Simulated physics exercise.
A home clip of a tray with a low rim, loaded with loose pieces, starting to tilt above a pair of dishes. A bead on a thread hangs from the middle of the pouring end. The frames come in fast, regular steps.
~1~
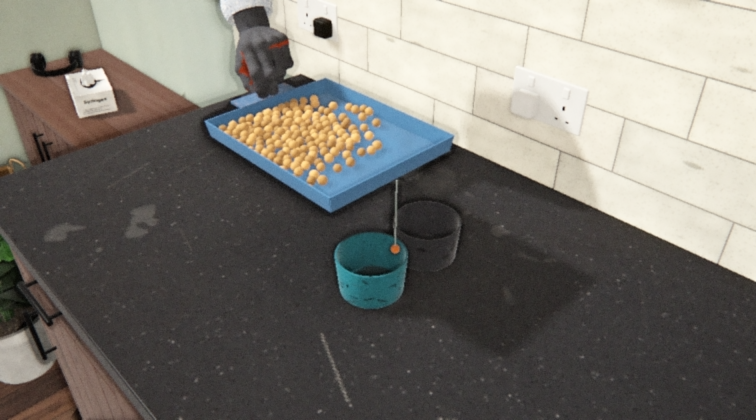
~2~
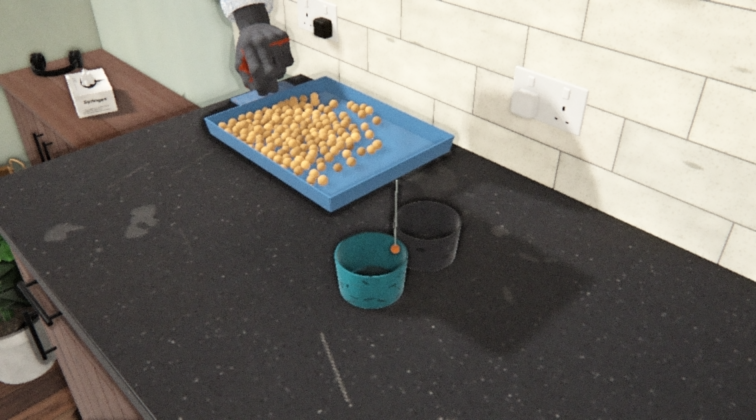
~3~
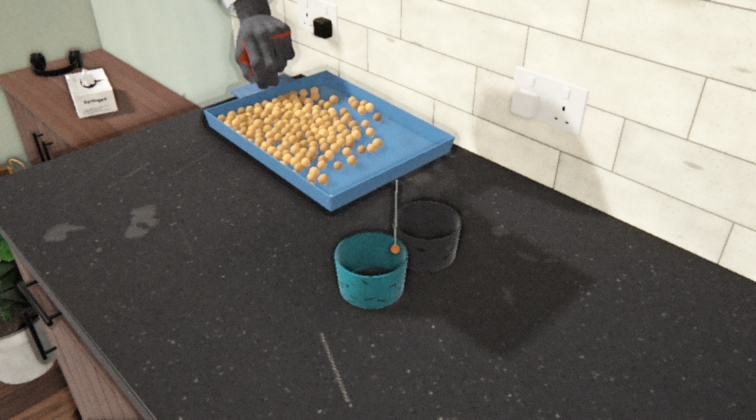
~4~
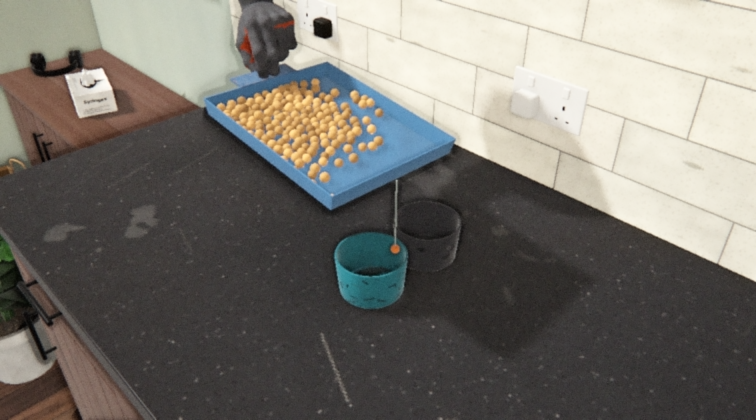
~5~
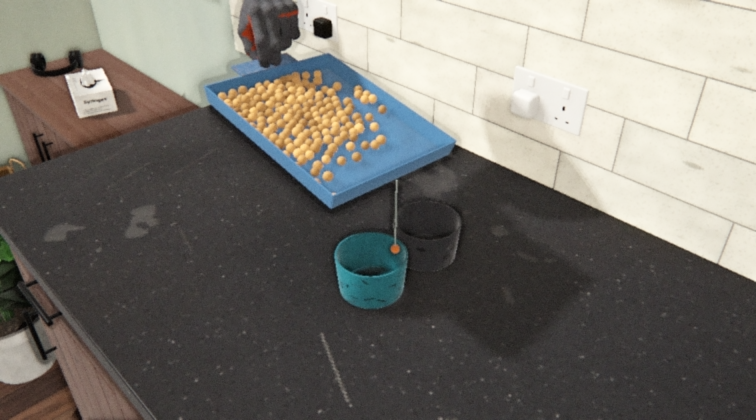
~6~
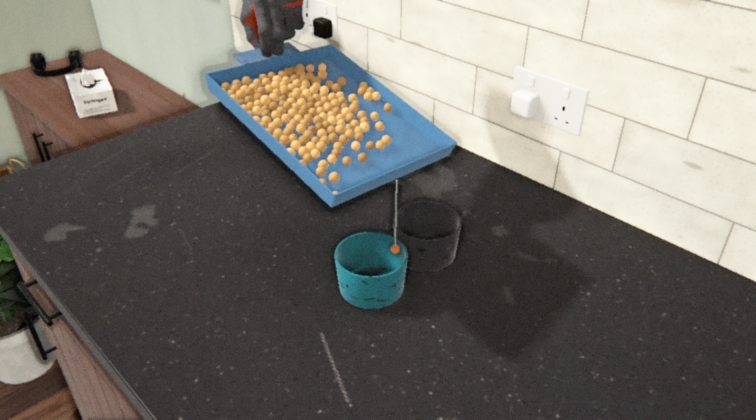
A blue tray loaded with small round tan beads sits at the back of a speckled dark counter, seen from above at an angle by a still camera. A teal dish and a dark dish stand before its near end, where an orange bead hangs on a thread, with pale wall tiles behind. A dark-gloved hand slowly raises the far end, and the beads begin shifting slightly.
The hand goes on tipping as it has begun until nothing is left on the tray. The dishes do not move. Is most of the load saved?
In the dishes lies only the smaller part of it.
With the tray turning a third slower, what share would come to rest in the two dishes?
Near 0 %.
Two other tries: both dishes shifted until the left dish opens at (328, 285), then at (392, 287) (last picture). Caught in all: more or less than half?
One: Under half. Two: Above a half.
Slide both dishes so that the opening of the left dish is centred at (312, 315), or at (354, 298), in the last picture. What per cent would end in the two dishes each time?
The first gives 0 %, the second 30 %.
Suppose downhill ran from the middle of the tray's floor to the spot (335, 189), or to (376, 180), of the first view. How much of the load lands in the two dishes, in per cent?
The first gives 0 %, the second 0 %.
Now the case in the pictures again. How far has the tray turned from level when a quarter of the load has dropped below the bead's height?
Roughly 90°.
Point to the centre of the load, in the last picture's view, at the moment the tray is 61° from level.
Close to (410, 149).
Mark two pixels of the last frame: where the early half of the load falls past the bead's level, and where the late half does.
The first part at (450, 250); the rest at (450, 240).
Soon after the last picture, tray tipped steeply; most on the tray; a small part outside both; a small part in the air.
A little later, tray tipped past a quarter turn; a small part on the tray; a stray few in the right dish; about two thirds outside both; about a quarter in the air.
Later still, tray tipped past a quarter turn; a small part in the right dish; nearly all outside both.
By the end, tray tipped past a quarter turn; none in the left dish; a small part in the right dish; nearly all outside both.
